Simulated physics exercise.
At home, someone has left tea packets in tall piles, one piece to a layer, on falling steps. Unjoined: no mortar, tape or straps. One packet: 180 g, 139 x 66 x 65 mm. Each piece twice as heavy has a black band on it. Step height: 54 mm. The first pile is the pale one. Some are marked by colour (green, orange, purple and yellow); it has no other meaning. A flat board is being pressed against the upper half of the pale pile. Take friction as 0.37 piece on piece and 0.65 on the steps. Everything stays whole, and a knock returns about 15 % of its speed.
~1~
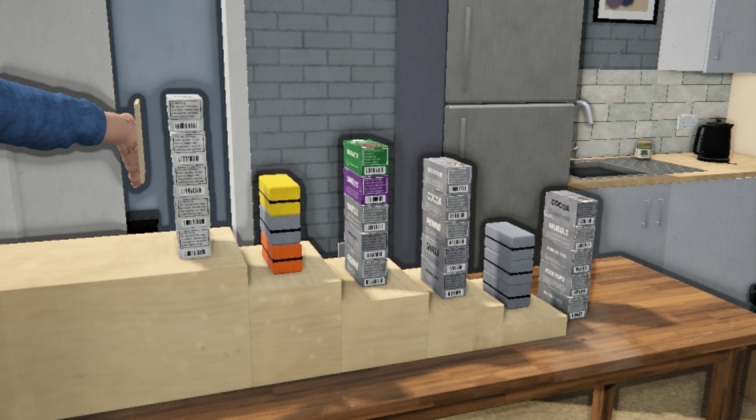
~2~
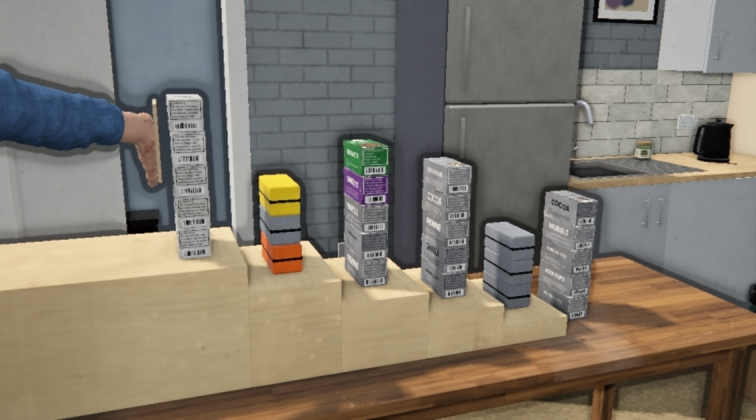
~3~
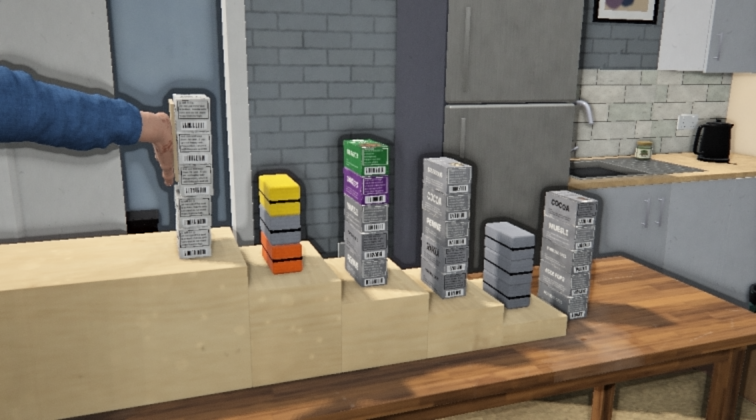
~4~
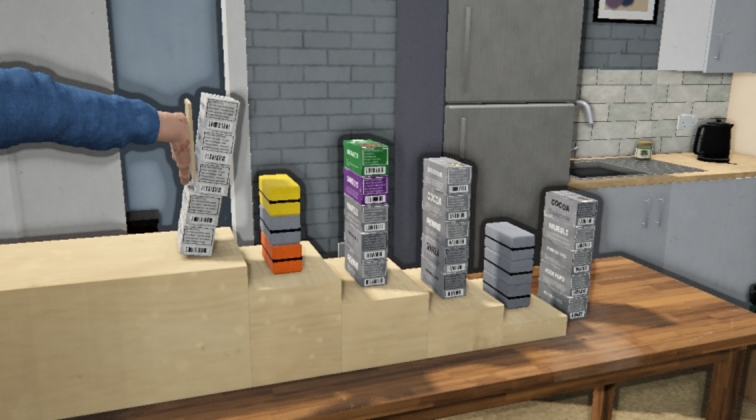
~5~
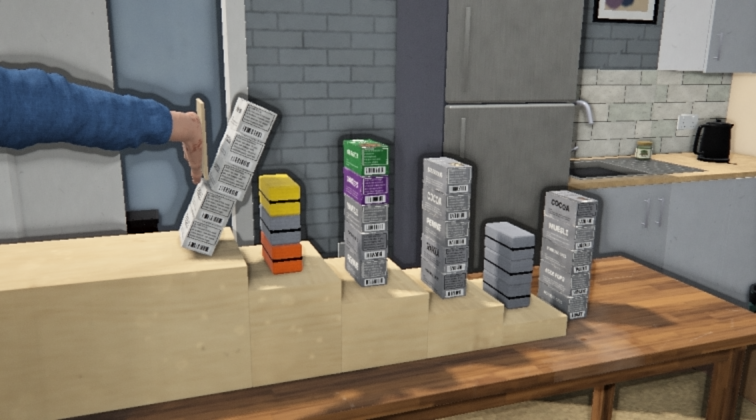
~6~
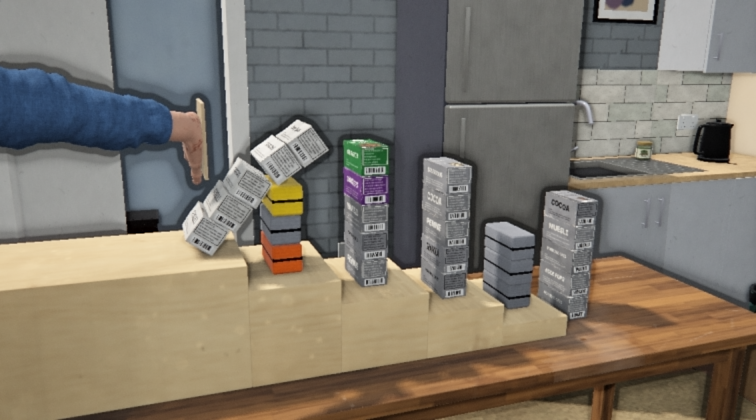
At first, a hand holds a flat board just left of a tall pale pile on the highest of several falling steps. The board moves right, presses the pile's upper half and tilts it rightward, then stays still as the pile bends over the shorter yellow-topped pile, its upper packets leaning farther.
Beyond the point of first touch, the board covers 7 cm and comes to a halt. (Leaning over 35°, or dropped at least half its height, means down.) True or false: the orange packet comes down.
False.
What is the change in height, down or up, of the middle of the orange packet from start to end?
About 0 cm lower.
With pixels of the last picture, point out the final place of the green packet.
Its centre ends up near pixel (466, 253) in the last picture.
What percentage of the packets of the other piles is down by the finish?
Close to 60 per cent of them.
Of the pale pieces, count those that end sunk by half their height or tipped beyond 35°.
Exactly 2 of the pale pieces.
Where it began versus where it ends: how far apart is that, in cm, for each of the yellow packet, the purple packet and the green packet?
Here yellow ends up 0 centimetres away, purple 26 centimetres and green 36 centimetres.
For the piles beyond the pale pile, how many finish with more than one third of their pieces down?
3.
Then, 0.58 s past the last view, 2 of the pale pile down; 4 of the 21 other packets down; orange packet unmoved; purple packet 47° from how it stood, 48 mm lower.
Then, 1.16 s past the last view, 2 of the pale pile down; 8 of the 21 other packets down; orange packet unmoved; green packet on its side.
In the end, 2 of the pale pile down; 13 of the 21 other packets down; orange packet unmoved; green packet on its side; yellow packet 9 mm from its place. From the last view, middles, orange packet near (281, 250), green packet near (465, 253).
